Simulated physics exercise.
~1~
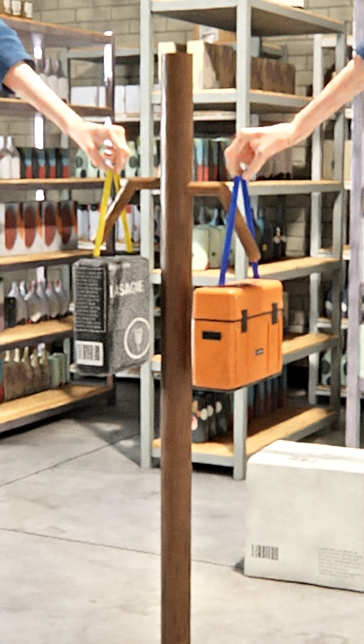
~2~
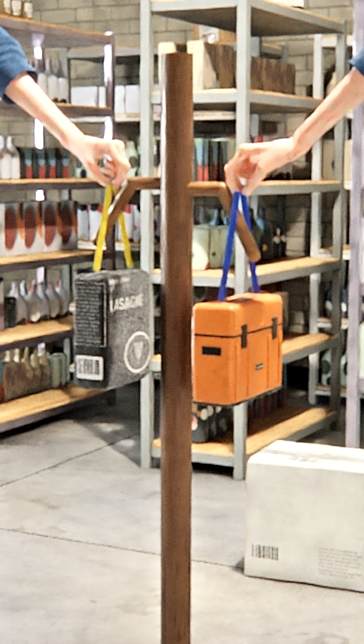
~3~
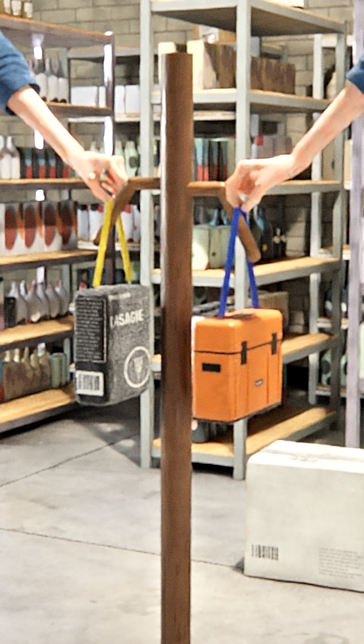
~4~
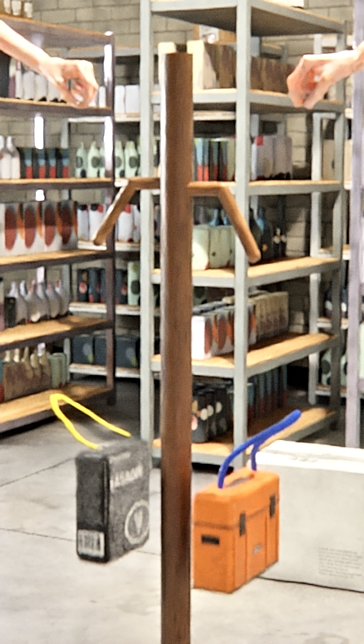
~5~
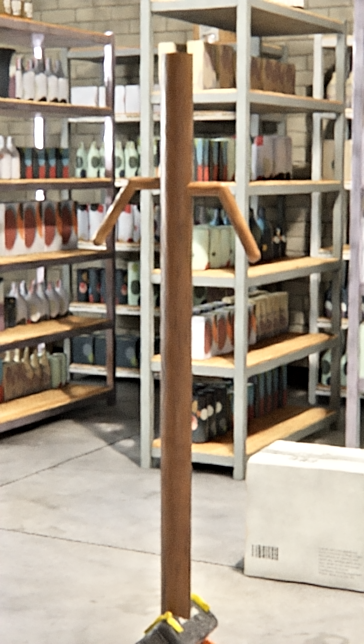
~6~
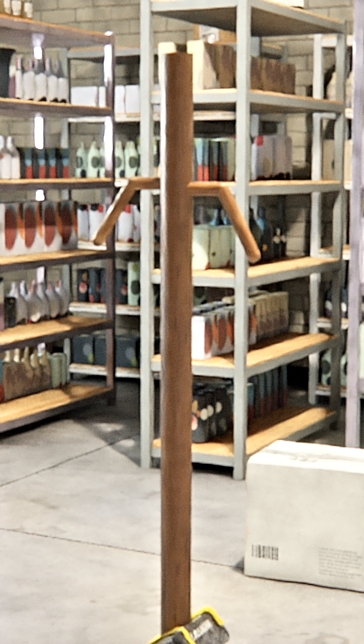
A black bag and an orange case were lowered by their loops beside the pegs of a wooden stand, but once the hands let go and drew back, both dropped to the floor, ending near the foot of the post with the pegs left empty.
